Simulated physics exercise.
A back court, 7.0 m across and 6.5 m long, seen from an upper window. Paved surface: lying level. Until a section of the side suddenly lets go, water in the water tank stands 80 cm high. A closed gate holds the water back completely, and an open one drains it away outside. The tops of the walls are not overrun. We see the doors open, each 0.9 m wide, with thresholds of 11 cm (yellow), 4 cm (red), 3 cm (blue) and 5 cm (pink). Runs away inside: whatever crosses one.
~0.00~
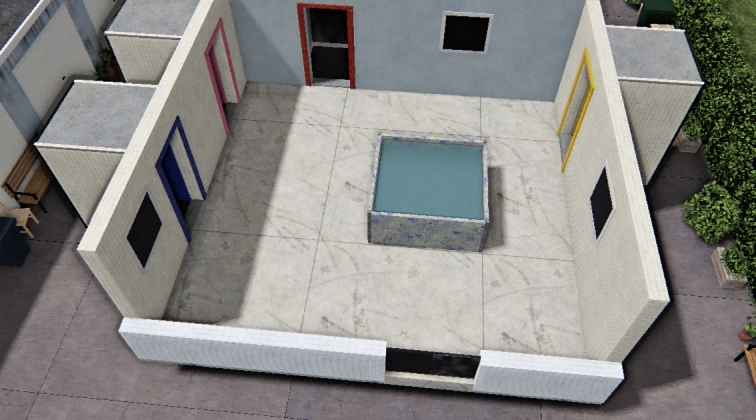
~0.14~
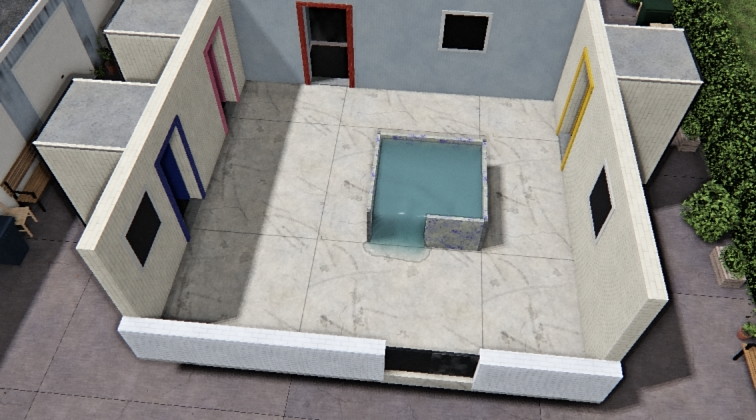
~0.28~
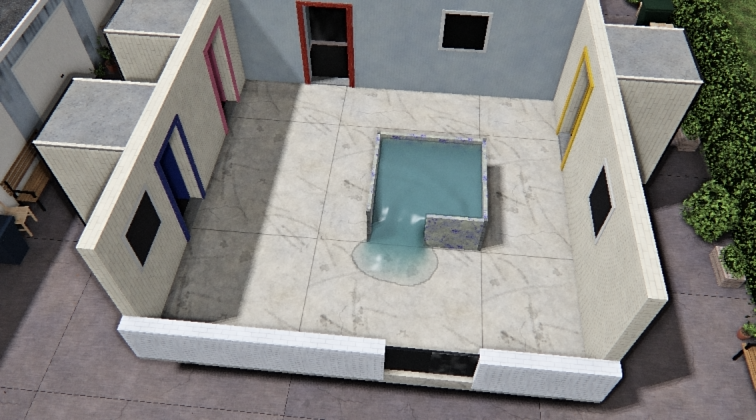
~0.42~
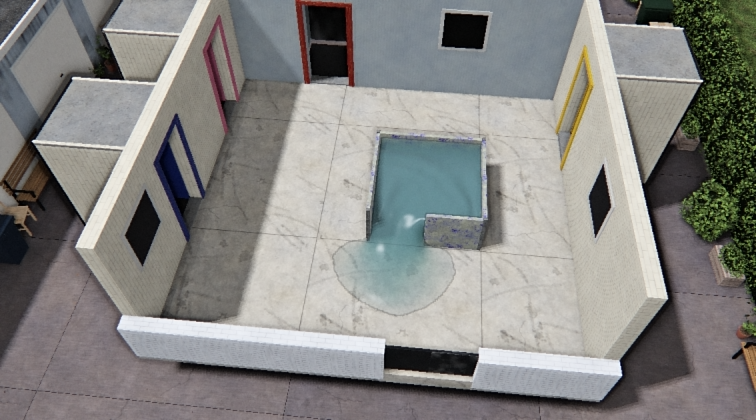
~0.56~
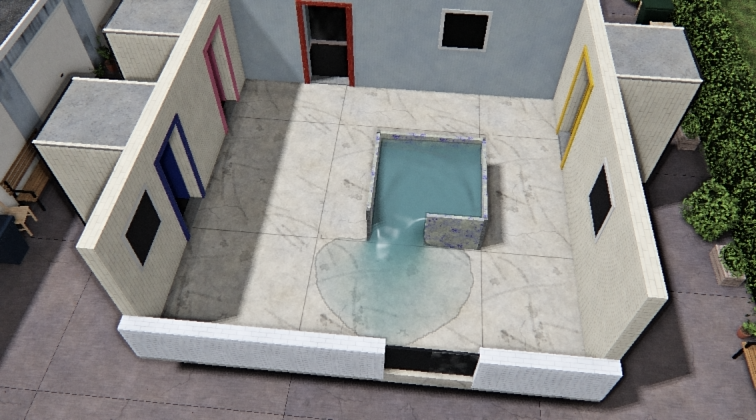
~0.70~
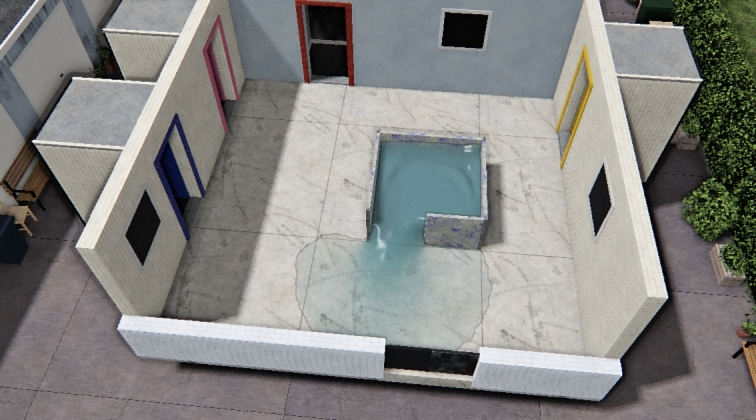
Blue-green water sits still in a square, low-walled tank on the pale marbled floor of a walled court, seen from high above by an unmoving camera. A blue and a pink doorway stand on the left, a red one at the back and a yellow one on the right. The left part of the tank's front opens, and water pours out, spreading forward and sideways in a widening, thinning, rounded sheet.
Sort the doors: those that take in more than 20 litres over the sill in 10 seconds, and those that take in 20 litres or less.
Sorted: The yellow door takes in 20 litres or less; the red door takes in more; the blue door takes in more; the pink door takes in 20 litres or less.
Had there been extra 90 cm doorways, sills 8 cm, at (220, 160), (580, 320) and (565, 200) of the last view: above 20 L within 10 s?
Per doorway, in order: Insufficient / sufficient / insufficient.
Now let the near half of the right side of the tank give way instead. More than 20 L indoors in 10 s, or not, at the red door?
Against the limit, red does not exceed it.
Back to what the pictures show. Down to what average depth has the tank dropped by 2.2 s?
About 41 centimetres on average.
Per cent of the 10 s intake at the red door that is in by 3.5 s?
0 percent or so by then.
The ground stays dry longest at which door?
That would be the red door, last of all.
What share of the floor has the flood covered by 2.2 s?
Covered: Roughly 25 per cent.
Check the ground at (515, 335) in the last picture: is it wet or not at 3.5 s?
By then the spot is drenched.
After 1.4 s water covers 20 % of the floor and is deepest (42 cm) near (385, 246); yellow door not reached, red door not reached, blue door not reached, pink door not reached.
After 2.2 s water covers 25 % of the floor and is deepest (48 cm) near (154, 337); yellow door not reached, red door not reached, blue door not reached, pink door not reached.
After 3.5 s water covers 45 % of the floor and is deepest (28 cm) near (176, 339); yellow door not reached, red door not reached, blue door 8 cm at the sill, 1 L in, pink door not reached.
After 6.0 s water covers 85 % of the floor and is deepest (16 cm) near (154, 337); yellow door 3 cm at the sill, 0 L in, red door 8 cm at the sill, 4 L in, blue door 7 cm at the sill, 31 L in, pink door 3 cm at the sill, 0 L in.
After 10.0 s water covers 100 % of the floor and is deepest (14 cm) near (412, 160); yellow door 9 cm at the sill, 0 L in, red door 7 cm at the sill, 49 L in, blue door 5 cm at the sill, 57 L in, pink door 6 cm at the sill, 3 L in.
